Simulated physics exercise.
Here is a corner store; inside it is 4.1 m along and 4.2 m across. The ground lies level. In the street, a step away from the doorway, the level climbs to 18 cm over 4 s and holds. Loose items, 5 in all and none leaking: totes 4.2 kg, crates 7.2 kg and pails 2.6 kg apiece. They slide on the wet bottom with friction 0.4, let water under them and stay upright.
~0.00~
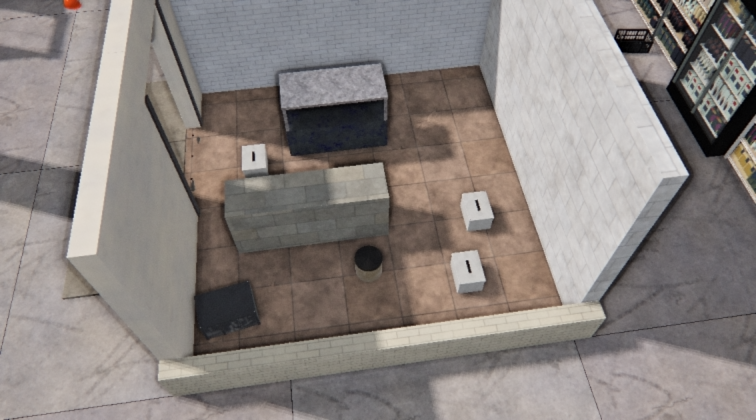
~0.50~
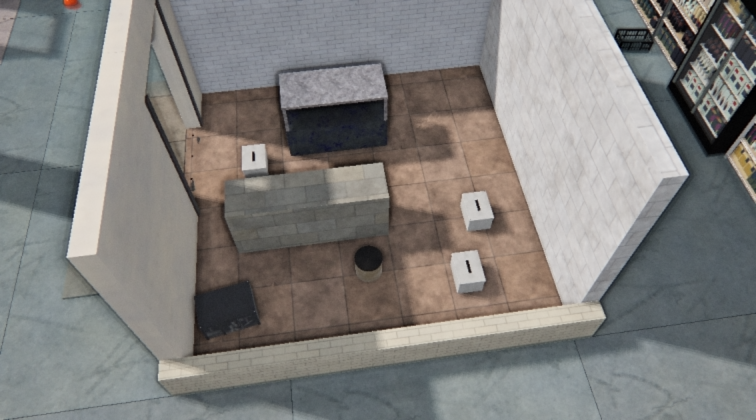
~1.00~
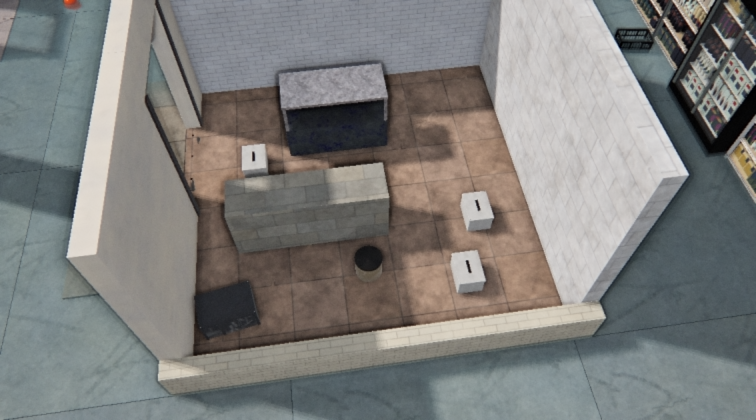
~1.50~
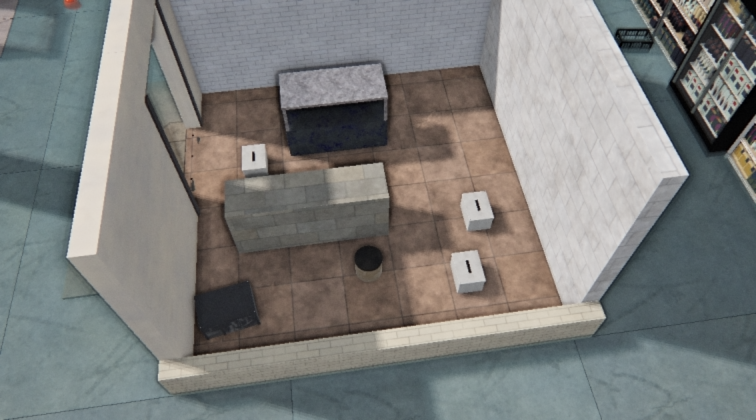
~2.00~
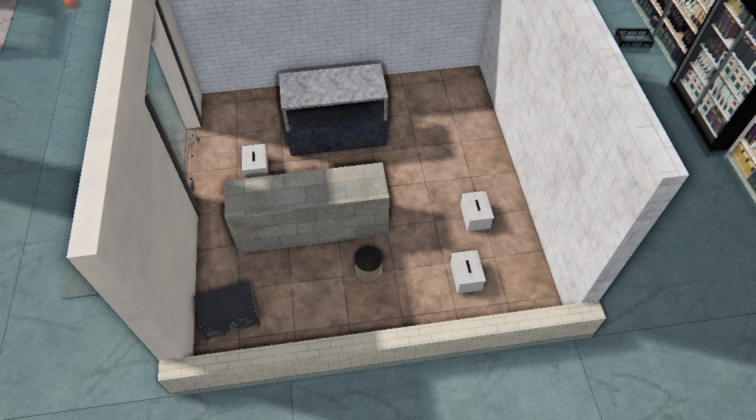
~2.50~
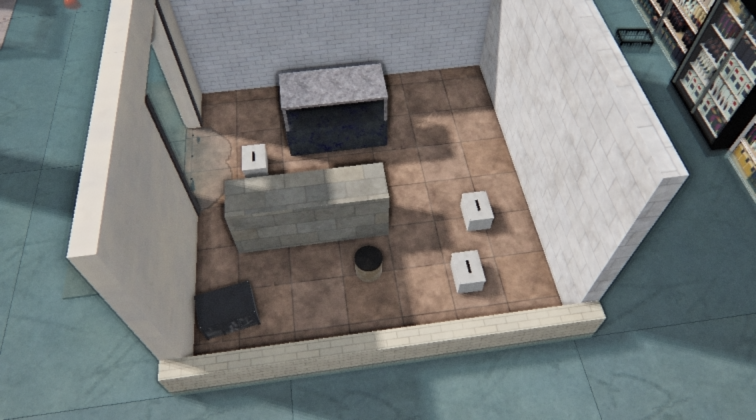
A small roofless shop room with pale walls and brown floor tiles is seen from high above, the view staying fixed. A grey block counter stands mid-room, a marble-topped dark table behind it, three white boxes around, a round dark-topped container in front, and stocked shelves outside at right. The paving outside turns from grey to blue-green, while the furnishings stay still.
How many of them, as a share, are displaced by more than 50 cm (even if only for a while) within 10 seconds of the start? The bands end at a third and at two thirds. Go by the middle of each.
That comes to one to two thirds.
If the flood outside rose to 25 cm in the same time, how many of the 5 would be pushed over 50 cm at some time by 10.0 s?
Then 3.
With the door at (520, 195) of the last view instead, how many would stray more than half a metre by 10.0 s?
In that case 4 of them.
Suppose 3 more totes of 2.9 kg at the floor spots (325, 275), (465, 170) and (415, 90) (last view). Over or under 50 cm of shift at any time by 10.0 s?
In that order: Less, more, past it.
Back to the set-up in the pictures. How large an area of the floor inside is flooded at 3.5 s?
Roughly 1.5 m2.
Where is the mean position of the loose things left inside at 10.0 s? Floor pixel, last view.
At about (416, 257).
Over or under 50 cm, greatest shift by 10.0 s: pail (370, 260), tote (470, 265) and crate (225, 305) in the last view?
In turn: Less, less, less.
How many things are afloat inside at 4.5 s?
0 of them.
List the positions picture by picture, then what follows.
A tote at (478, 206), on the bottom; a crate at (225, 304) rests on the ground; 0.0 m2 under water; 0 of 5 have shifted, in the first picture.
A tote at (478, 206) rests on the ground; a crate at (225, 304), on the bottom; water covers 0.0 m2; 0 of 5 have shifted, in the second picture.
A tote at (478, 206) rests on the ground; a crate at (225, 304), on the bottom; 0.0 m2 under water; 0 of 5 have shifted, in the third picture.
A tote at (478, 206), on the bottom; a crate at (225, 304), on the bottom; 0.0 m2 under water; 0 of 5 have shifted, in the fourth picture.
A tote at (478, 206), on the bottom; a crate at (225, 304), on the bottom; water covers 0.0 m2; 0 of 5 have shifted, in the fifth picture.
A tote at (478, 206) rests on the ground; a crate at (225, 304) rests on the ground; water covers 0.4 m2; 0 of 5 have shifted, in the sixth picture.
After 3.5 s 0 of 5 are over 50 cm from their spots; 0 afloat.
After 4.5 s 1 of 5 are over 50 cm from their spots; 0 afloat.
After 7.0 s 1 of 5 are over 50 cm from their spots; 1 afloat.
After 10.0 s 2 of 5 are over 50 cm from their spots, and 2 have been at some point; 2 afloat.
